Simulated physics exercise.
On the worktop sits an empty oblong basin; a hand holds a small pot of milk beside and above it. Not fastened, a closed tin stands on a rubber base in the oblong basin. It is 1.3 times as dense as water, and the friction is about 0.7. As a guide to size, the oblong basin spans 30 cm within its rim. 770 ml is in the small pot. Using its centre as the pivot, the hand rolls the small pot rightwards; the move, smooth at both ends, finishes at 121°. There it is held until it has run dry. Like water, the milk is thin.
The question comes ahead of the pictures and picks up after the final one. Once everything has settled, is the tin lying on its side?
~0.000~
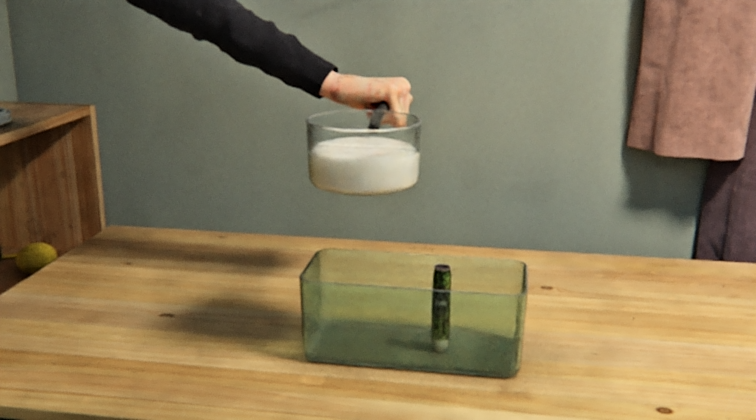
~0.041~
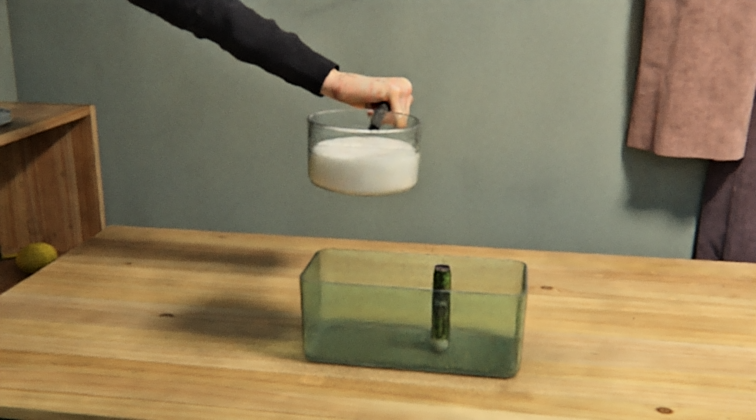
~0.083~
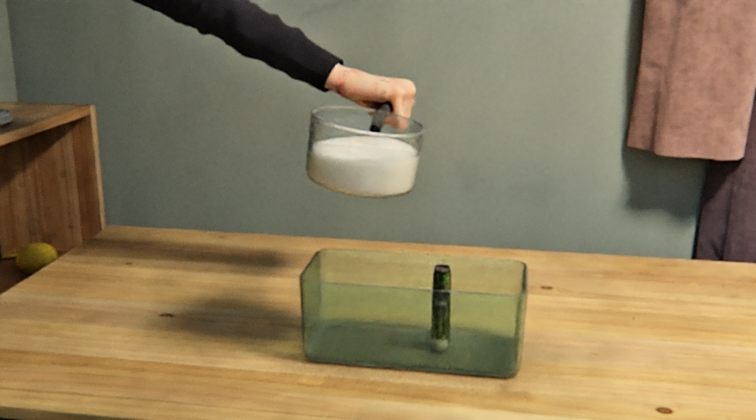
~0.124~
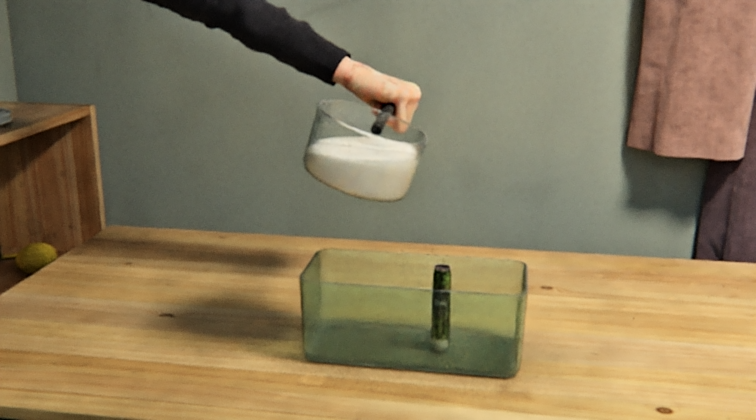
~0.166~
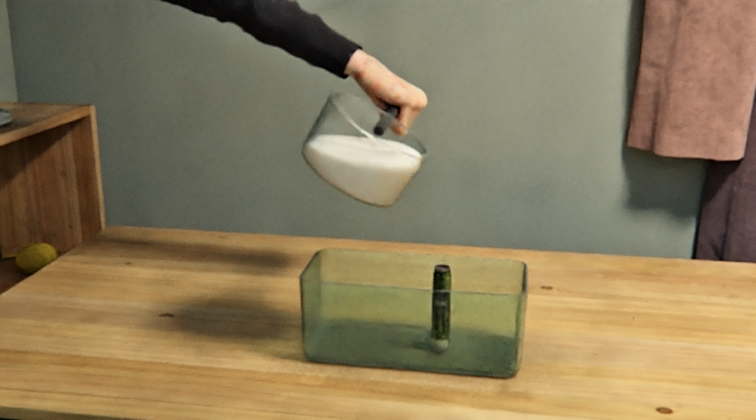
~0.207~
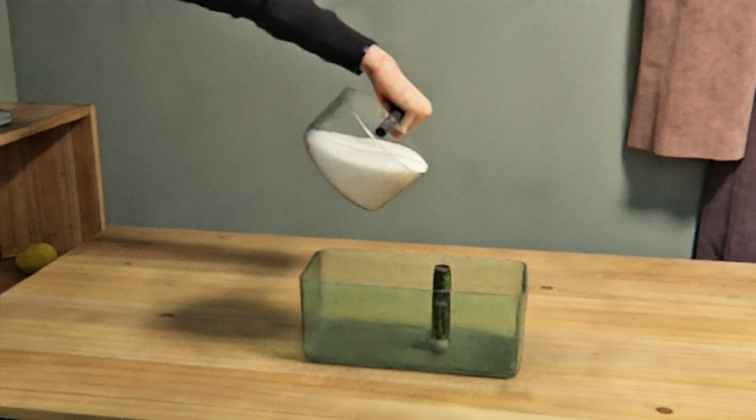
No.
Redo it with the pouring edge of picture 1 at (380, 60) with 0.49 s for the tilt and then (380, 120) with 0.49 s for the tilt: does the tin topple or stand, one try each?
First it tips over; then it tips over.
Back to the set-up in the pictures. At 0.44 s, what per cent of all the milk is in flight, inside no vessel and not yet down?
Near 54 per cent at that time.
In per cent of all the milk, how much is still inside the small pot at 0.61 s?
About 1 percent.
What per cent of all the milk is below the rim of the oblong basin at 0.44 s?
I reckon close to 30 percent of it.
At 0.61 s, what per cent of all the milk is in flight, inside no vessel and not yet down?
Close to 7 %.
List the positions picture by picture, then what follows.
It leans 0°; its right rim is at (420, 123); the milk meets the walls at (313, 145) and (418, 150); the oblong basin's rim runs from (309, 265) to (526, 279); the tin's top is at (442, 271), in the first picture.
It leans 2°; its right rim is at (421, 125); the milk meets the walls at (313, 145) and (418, 150), in the second picture.
It leans 8°; its right rim is at (424, 132); the milk meets the walls at (313, 144) and (418, 151), in the third picture.
It leans 18°; its right rim is at (426, 142); the milk meets the walls at (312, 143) and (420, 153), in the fourth picture.
It leans 31°; its right rim is at (426, 157); the milk meets the walls at (309, 139) and (423, 156), in the fifth picture.
It leans 46°; its right rim is at (423, 172); the milk meets the walls at (310, 130) and (419, 159); 1 per cent is over the edge, in the sixth picture.
After 0.44 s the tilt is 118° and 16 per cent is still to pour; the tin stands where it began.
After 0.61 s the tilt is 121° and 1 per cent is still to pour; the tin stands 2 cm from where it began.
After 0.79 s the tilt is 121° and 0 per cent is still to pour; the tin stands 3 cm from where it began.
After 0.99 s the tilt is 121° and 0 per cent is still to pour; the tin leans 5°.
In the end the tin stands 2 cm from where it began.
